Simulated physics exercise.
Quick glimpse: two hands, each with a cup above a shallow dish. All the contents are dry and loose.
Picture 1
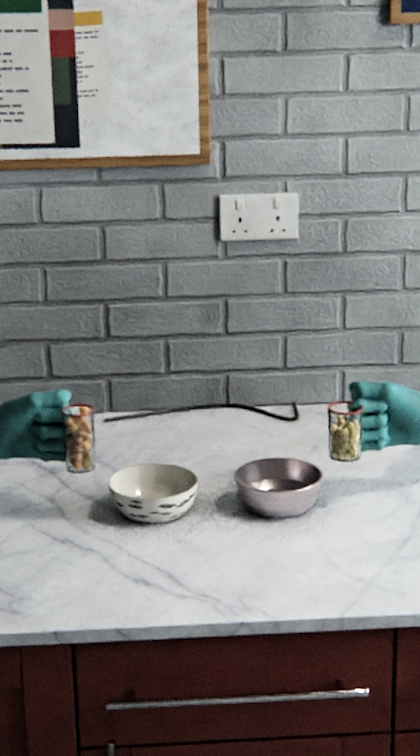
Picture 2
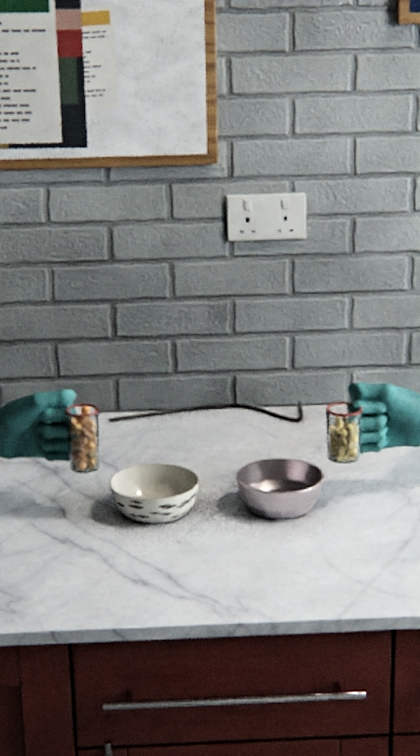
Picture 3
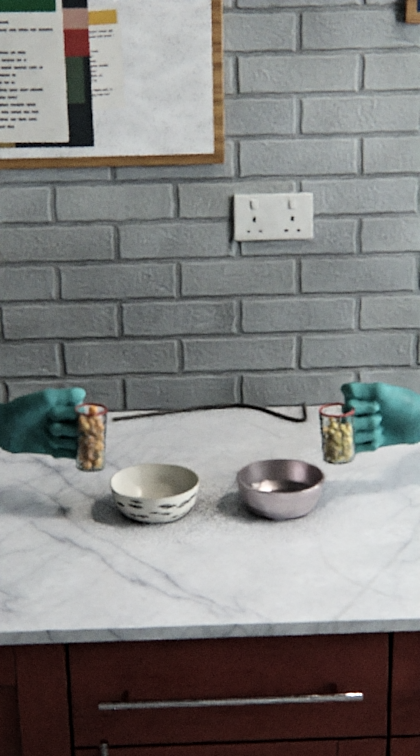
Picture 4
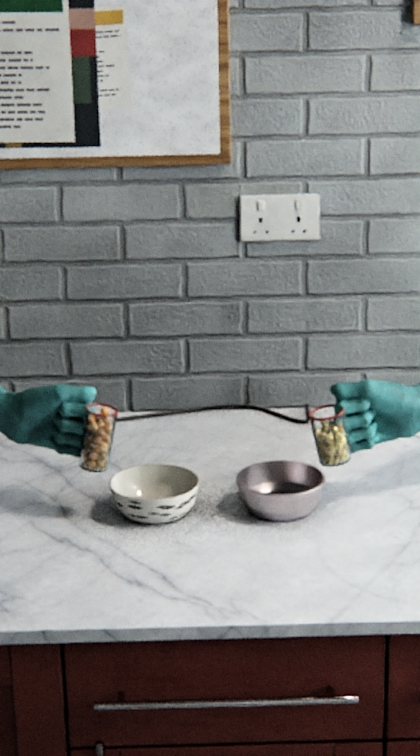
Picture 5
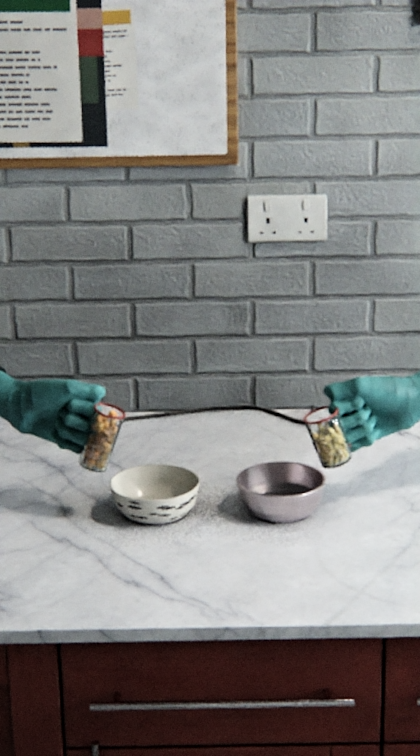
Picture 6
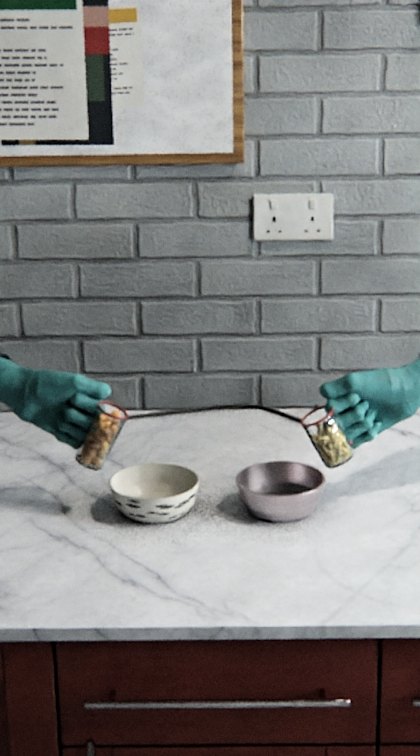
Two teal-gloved hands, each holding a small clear cup of dry, loose pieces above its own bowl on a marble counter, moved slightly inward, then gradually tilted the cups toward each other.
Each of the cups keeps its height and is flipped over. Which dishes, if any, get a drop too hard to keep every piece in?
Result: On the left the dish: Expect zero spillage there. Right: Expect zero spillage there.
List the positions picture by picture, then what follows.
Left dish near (155, 502), empty; left cup near (79, 439), holding round wooden beads, just above its dish; right dish near (283, 494), empty; right cup near (345, 432), holding soya beans, just above its dish, in the first picture.
Left cup near (84, 439), upright; right cup near (344, 433), upright, in the second picture.
Left cup near (91, 438), tipped 3°; right cup near (338, 434), tipped 3°, in the third picture.
Left cup near (98, 438), tipped 10°; right cup near (331, 436), tipped 10°, in the fourth picture.
Left cup near (101, 438), tipped 18°; right cup near (329, 438), tipped 18°, in the fifth picture.
Left dish near (152, 502); left cup near (101, 437), tipped 26°; right dish near (282, 499); right cup near (329, 437), tipped 26°, in the sixth picture.
Then, 0.66 s on from there, left, the whole lot still in the cup; right, the whole lot still in the cup.
Then, 1.24 s on from there, left, the bulk still in the cup, a little in the dish, a little in the air; right, the bulk still in the cup, a little in the dish, a little in the air.
Then, 1.73 s on from there, left, the whole lot in the dish; right, the whole lot in the dish.
In the end, left, the whole lot in the dish, none at all outside the dish; right, the whole lot in the dish, none at all outside the dish.
